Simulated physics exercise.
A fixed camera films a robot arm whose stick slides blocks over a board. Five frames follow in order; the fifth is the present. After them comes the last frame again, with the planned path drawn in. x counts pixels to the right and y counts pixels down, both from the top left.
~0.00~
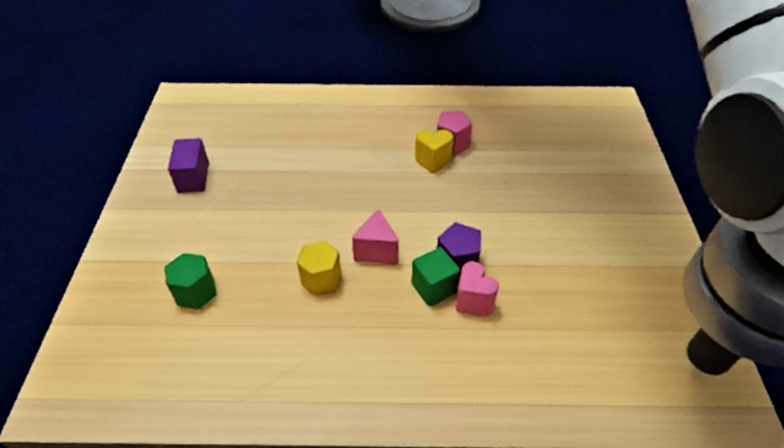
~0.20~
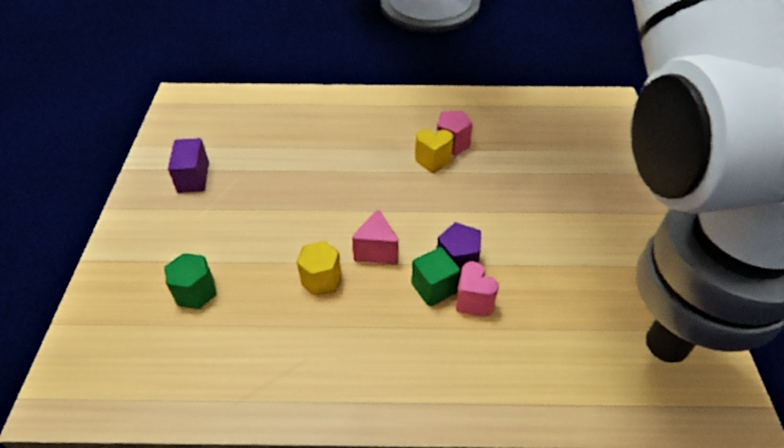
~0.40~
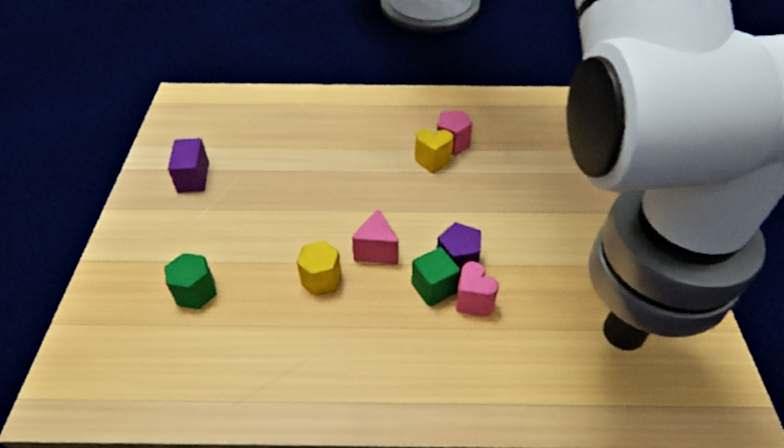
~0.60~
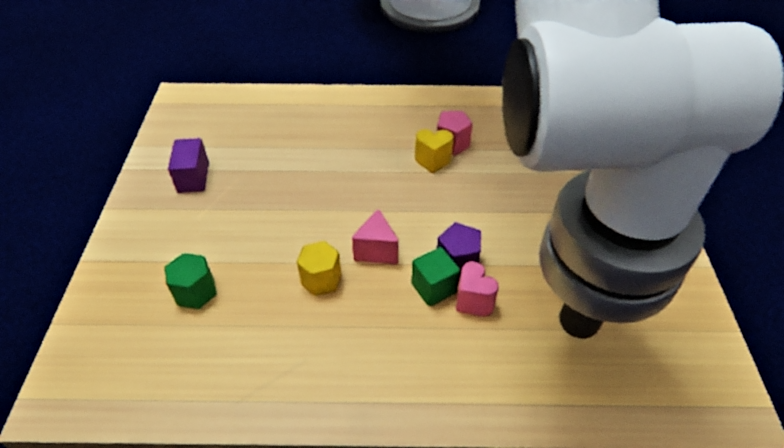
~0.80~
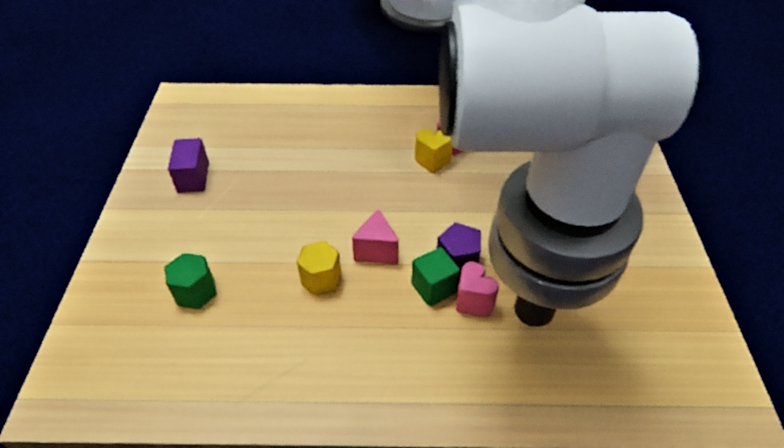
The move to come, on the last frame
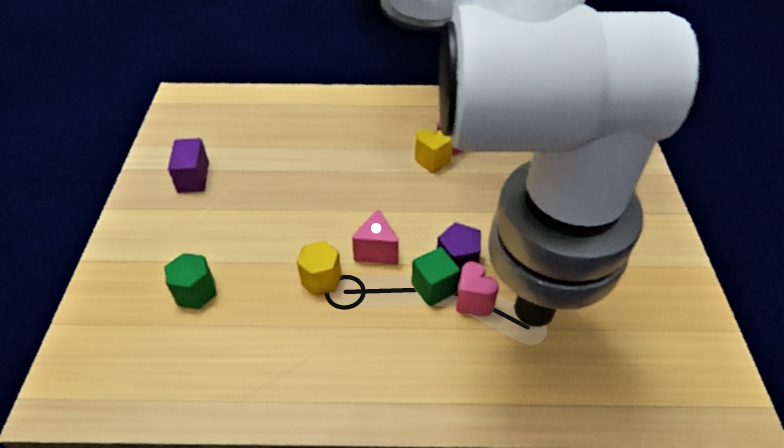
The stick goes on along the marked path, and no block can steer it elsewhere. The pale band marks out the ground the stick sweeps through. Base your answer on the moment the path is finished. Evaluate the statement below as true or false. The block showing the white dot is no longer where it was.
True
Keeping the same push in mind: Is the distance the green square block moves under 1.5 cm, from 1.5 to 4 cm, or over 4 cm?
Beyond 4 cm.
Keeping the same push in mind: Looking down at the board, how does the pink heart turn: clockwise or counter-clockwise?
Its spin: Clockwise.
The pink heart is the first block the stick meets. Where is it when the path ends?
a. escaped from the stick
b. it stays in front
a.
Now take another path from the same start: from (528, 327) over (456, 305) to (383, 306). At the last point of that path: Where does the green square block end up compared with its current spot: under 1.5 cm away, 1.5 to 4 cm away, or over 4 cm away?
The answer is over 4 cm.
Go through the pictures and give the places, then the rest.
The first frame shows lower end of the stick (707, 358), tops of blocks, yellow hexagonal block (318, 256), pink triangular piece (376, 228), green square block (436, 265), pink heart (477, 279).
The second frame shows stick (666, 346), blocks as before.
The third frame shows stick (623, 334), blocks as before.
The fourth frame shows stick (579, 323), blocks as before.
The fifth frame shows stick (533, 312), yellow hexagonal block (318, 256), pink triangular piece (376, 228), green square block (436, 265), pink heart (477, 279).
The drawn path runs from (528, 327) through (469, 298) and (408, 290) to (345, 292); the dot is on the pink triangular piece.
On the path given first. One third of the way, stick (472, 282); pink triangular piece (370, 225); green square block (403, 251), turned 35° anticlockwise; pink heart (439, 255), turned 15° clockwise.
Two thirds of the way, stick (408, 274); pink triangular piece (336, 208), turned 60° clockwise; green square block (346, 237), turned 25° anticlockwise; pink heart (379, 246), turned 25° clockwise.
At the end, stick (344, 276); yellow hexagonal block (308, 255), turned 20° anticlockwise; pink triangular piece (321, 197), turned 115° clockwise; green square block (321, 223), turned 40° anticlockwise; pink heart (347, 240), turned 100° clockwise.
